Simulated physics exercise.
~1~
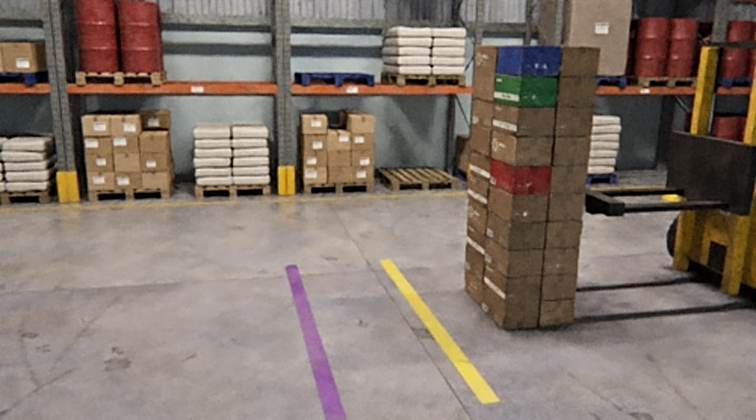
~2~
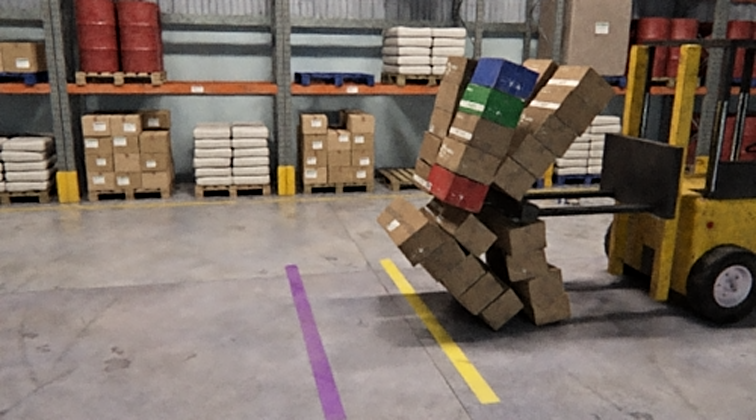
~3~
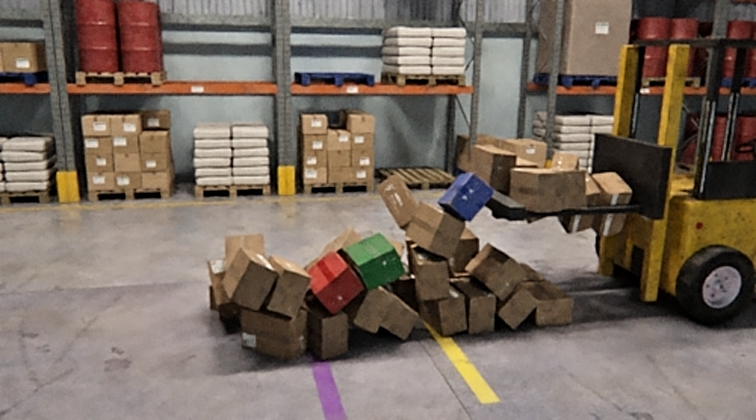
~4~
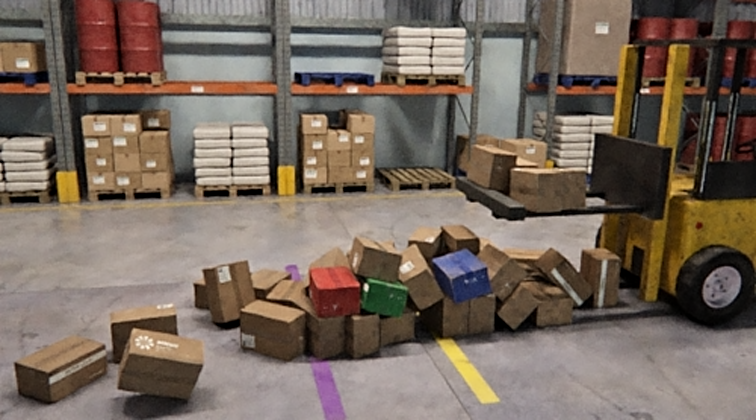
In the video, a yellow lift truck pushes into a tall stack of brown cartons, toppling it leftward into a scattered heap across the yellow and purple lines, with the red, green and blue cartons in the pile and a few brown ones left on the forks.
